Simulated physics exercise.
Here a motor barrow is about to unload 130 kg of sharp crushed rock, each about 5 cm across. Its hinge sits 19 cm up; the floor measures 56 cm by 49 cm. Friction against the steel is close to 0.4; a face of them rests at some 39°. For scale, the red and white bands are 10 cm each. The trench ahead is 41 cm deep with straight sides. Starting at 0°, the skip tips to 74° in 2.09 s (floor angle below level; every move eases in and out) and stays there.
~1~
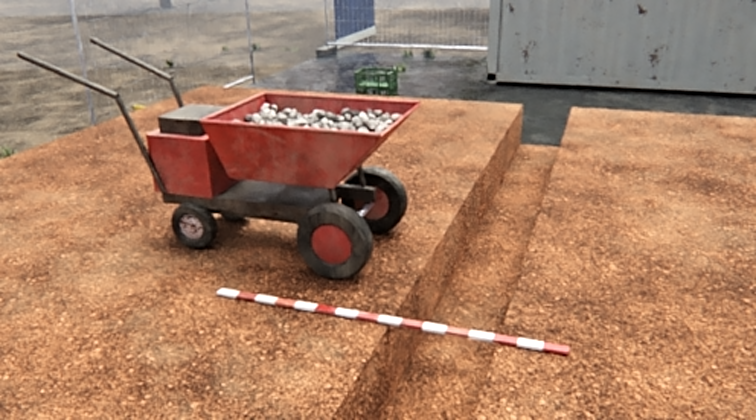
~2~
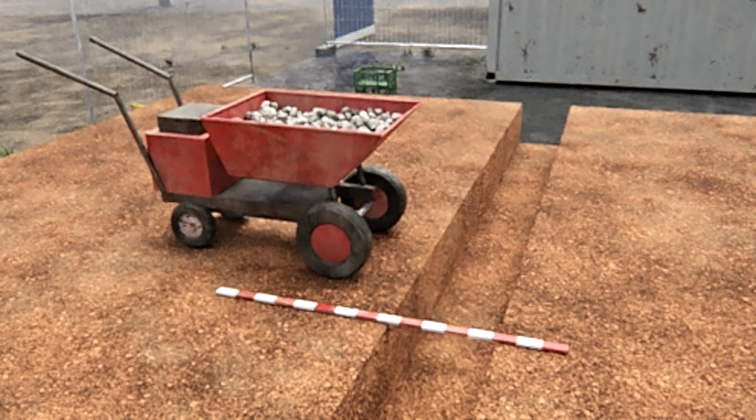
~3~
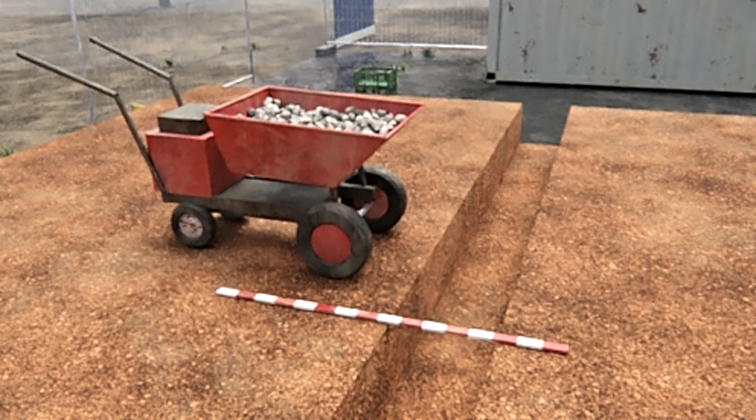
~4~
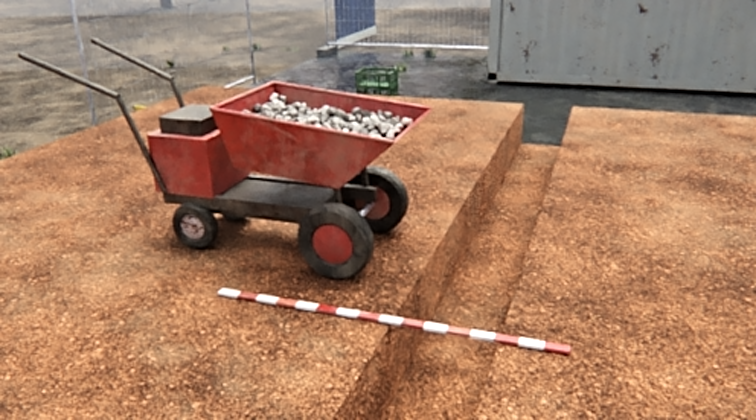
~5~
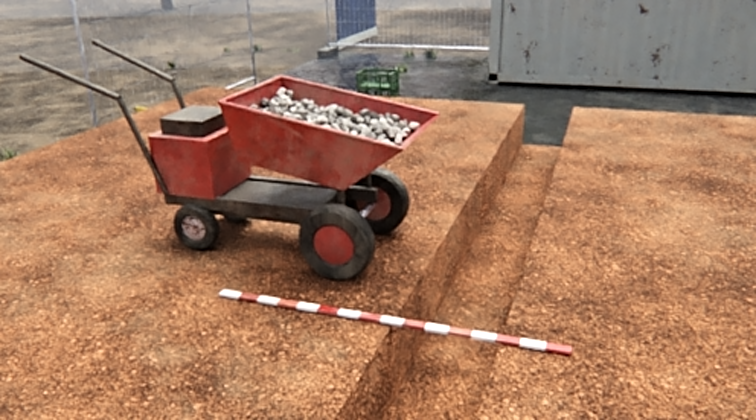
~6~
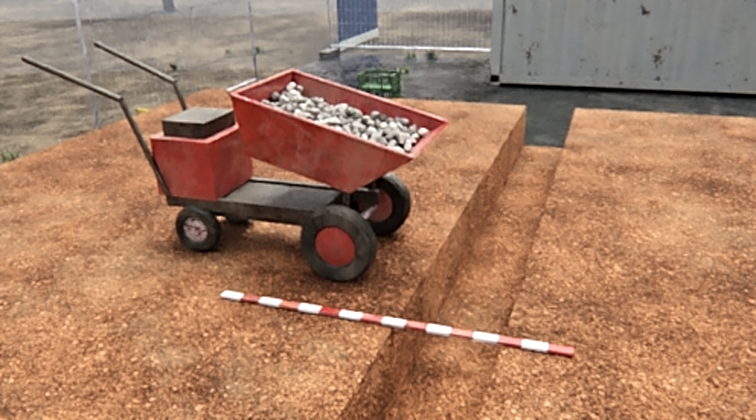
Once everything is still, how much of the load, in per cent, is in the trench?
Roughly 94 per cent ends in the trench.
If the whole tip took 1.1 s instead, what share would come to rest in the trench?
Then about 85 per cent.
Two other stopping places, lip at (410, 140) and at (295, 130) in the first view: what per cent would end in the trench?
First some 35, then 45 per cent.
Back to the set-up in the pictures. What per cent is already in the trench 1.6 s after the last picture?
About 50 per cent by then.
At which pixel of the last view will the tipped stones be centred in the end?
Around (491, 327).
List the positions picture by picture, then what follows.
In the first frame, the skip is at 0°, its lip at (380, 135); the top of the load is at (327, 116).
In the second frame, lip at (381, 135), floor tilted 1°, highest stones at (327, 115).
In the third frame, lip at (386, 138), floor tilted 3°, highest stones at (317, 112).
In the fourth frame, lip at (393, 143), floor tilted 6°, highest stones at (285, 104).
In the fifth frame, lip at (402, 149), floor tilted 10°, highest stones at (283, 99).
In the sixth frame, the skip is at 15°, its lip at (413, 158); the top of the load is at (293, 94).
Then, 1.0 s after the last picture the floor is at 63°, 100 % in the skip; the foremost stones are at (478, 226).
Then, 1.6 s after the last picture the floor is at 74°, 47 % in the skip, 50 % in the trench, 3 % past the trench; the foremost stones are at (561, 278).
Then, 1.9 s after the last picture the floor is at 74°, 17 % in the skip, 77 % in the trench, 6 % past the trench; the foremost stones are at (587, 270).
Then, 3.9 s after the last picture the floor is at 74°, 0 % in the skip, 94 % in the trench, 6 % past the trench; the foremost stones are at (588, 270).
